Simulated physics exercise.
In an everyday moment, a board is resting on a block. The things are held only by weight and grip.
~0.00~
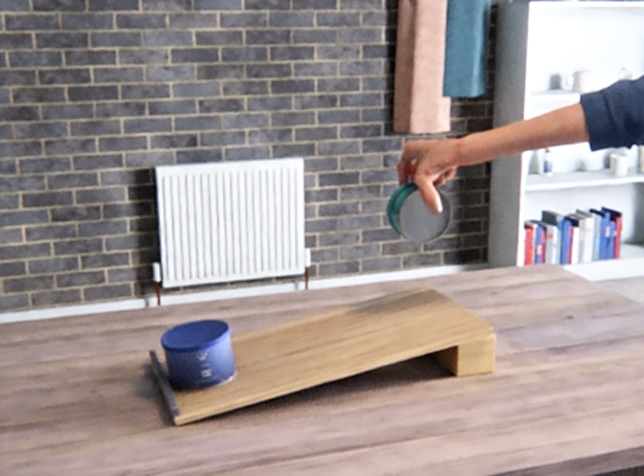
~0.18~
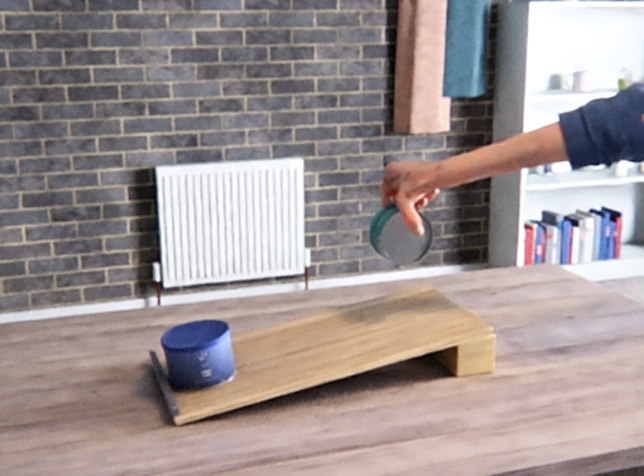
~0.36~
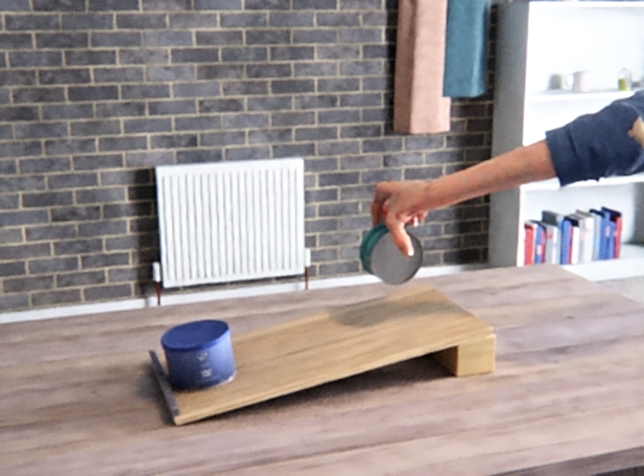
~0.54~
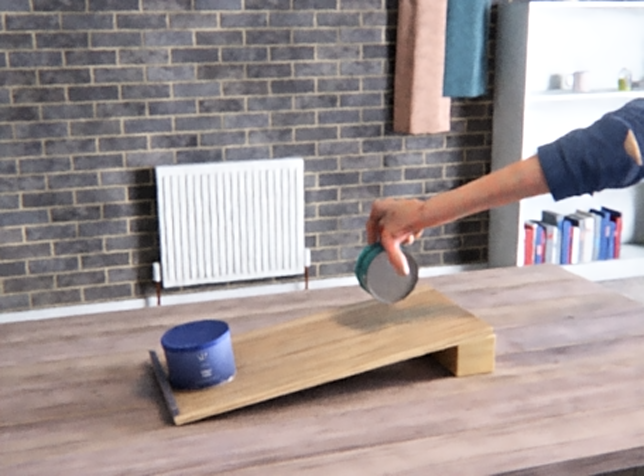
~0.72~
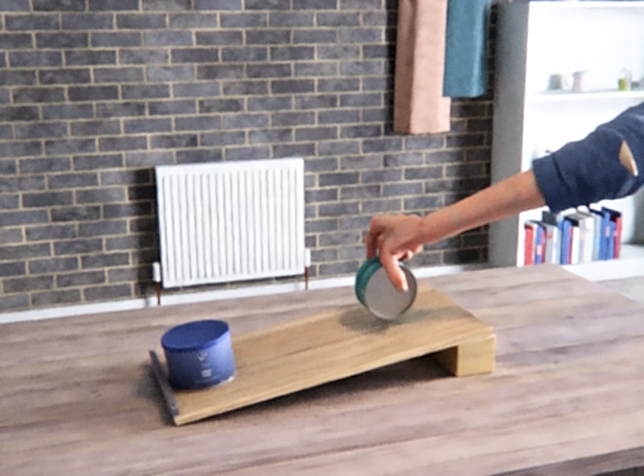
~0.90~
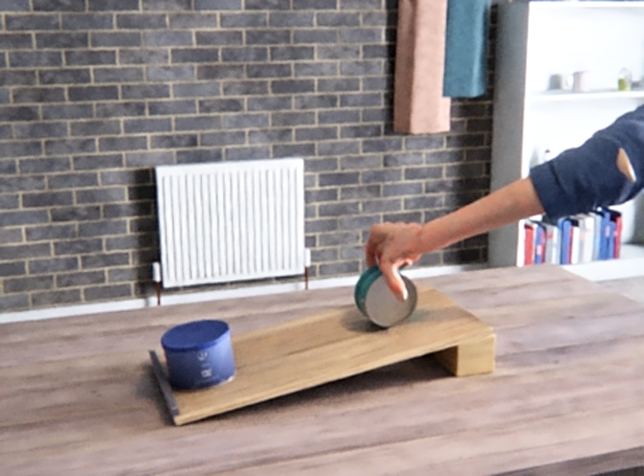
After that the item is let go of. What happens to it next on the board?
It moves down the slope.
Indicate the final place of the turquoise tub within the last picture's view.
Looks like it settles somewhere around (256, 329).
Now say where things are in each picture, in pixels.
In the first frame, still above its spot; turquoise tub (420, 213); blue tub (199, 355).
In the second frame, still above its spot; turquoise tub (402, 234); blue tub (199, 355).
In the third frame, still above its spot; turquoise tub (392, 254); blue tub (199, 355).
In the fourth frame, still above its spot; turquoise tub (388, 272); blue tub (199, 355).
In the fifth frame, still above its spot; turquoise tub (386, 287); blue tub (199, 355).
In the sixth frame, set down, still held; turquoise tub (386, 296); blue tub (199, 355).
After 1.50 s, turquoise tub rolled about its own width near (328, 311).
After 1.80 s, turquoise tub rolled well along near (255, 328).
At rest (4.0 s), moved from the start, turquoise tub; blue tub in place. Seen from the same camera at the end, turquoise tub near (256, 329). The turquoise tub goes downhill.
